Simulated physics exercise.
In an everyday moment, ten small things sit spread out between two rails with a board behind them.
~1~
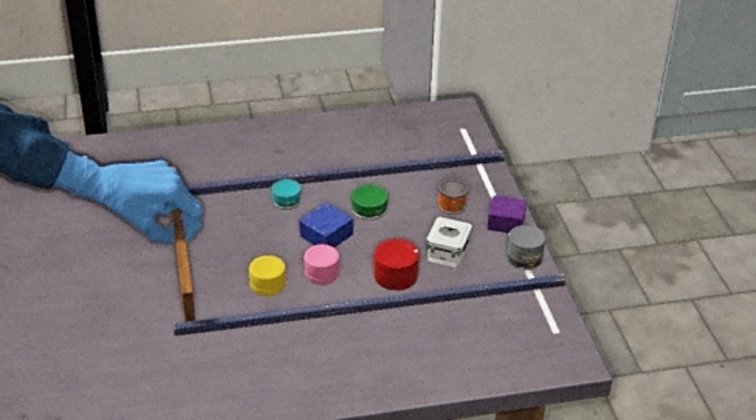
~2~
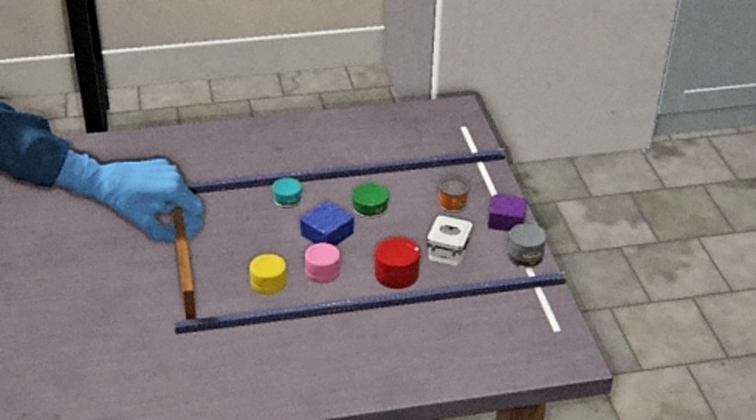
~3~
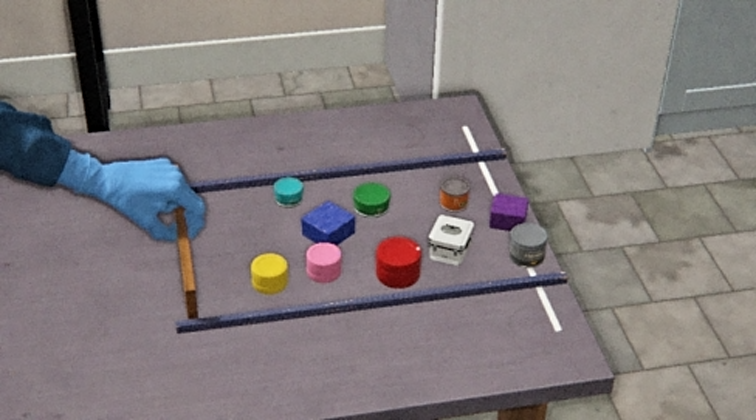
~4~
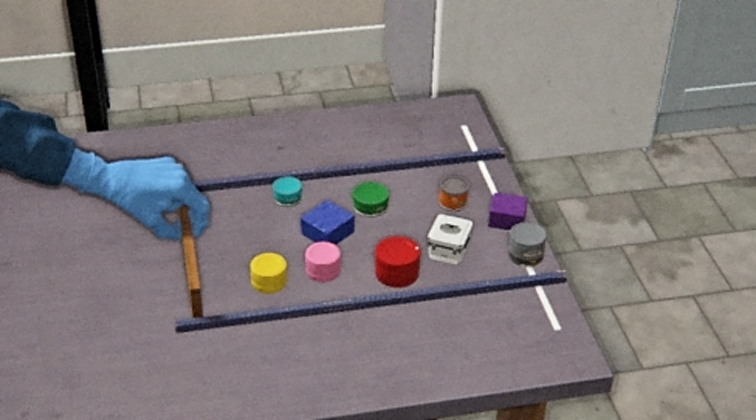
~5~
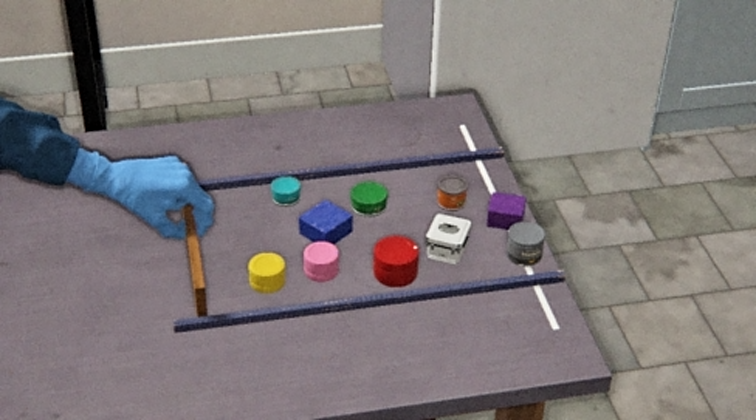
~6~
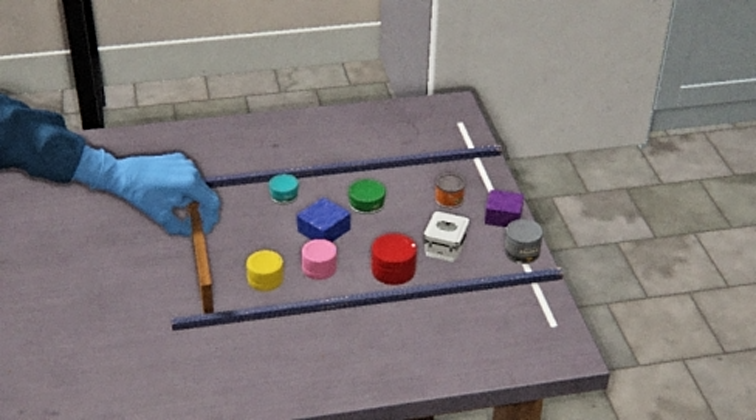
In the video, a blue-gloved hand holds a wooden board behind ten small, colourful objects spread between two dark rails on a table, then slides the board slightly to the right while the objects stay in place.
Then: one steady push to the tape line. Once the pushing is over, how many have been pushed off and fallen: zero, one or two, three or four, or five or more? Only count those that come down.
Five or more have.
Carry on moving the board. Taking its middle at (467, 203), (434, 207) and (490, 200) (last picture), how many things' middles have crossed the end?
First 1, next 0, last 5.
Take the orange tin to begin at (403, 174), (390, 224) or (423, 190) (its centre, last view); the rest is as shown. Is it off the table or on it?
Taking the places in the order given: It drops, it drops, it drops.
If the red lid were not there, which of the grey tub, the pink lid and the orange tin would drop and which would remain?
Grey tub: Over the edge; pink lid: Still there; orange tin: Over the edge.
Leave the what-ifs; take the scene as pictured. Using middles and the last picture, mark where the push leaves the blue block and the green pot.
The blue block at (518, 197), the green pot at (506, 177).
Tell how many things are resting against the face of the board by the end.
I count 5 of them.
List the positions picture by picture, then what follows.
Grey tub (526, 248); purple block (507, 215); orange tin (453, 197); board (180, 242); tape (505, 221), in the first picture.
Purple block (508, 213); board (181, 240), in the second picture.
Orange tin (455, 195); pink lid (324, 263), in the third picture.
Grey tub (527, 245); green pot (371, 199), in the fourth picture.
Purple block (506, 212); red lid (396, 262), in the fifth picture.
Grey tub (523, 242); purple block (504, 209); orange tin (450, 191); board (198, 235); tape (502, 215), in the sixth picture.
Early on, none off yet; grey tub at rest near (523, 242); purple block at rest near (504, 209); orange tin at rest near (450, 191).
A while later, none off yet; grey tub travelled about its own width near (550, 234); purple block travelled a little near (513, 202); orange tin travelled well along near (495, 181).
Finally, the number that fall off is five or more; lost, red lid, white case, orange tin, purple block and grey tub.
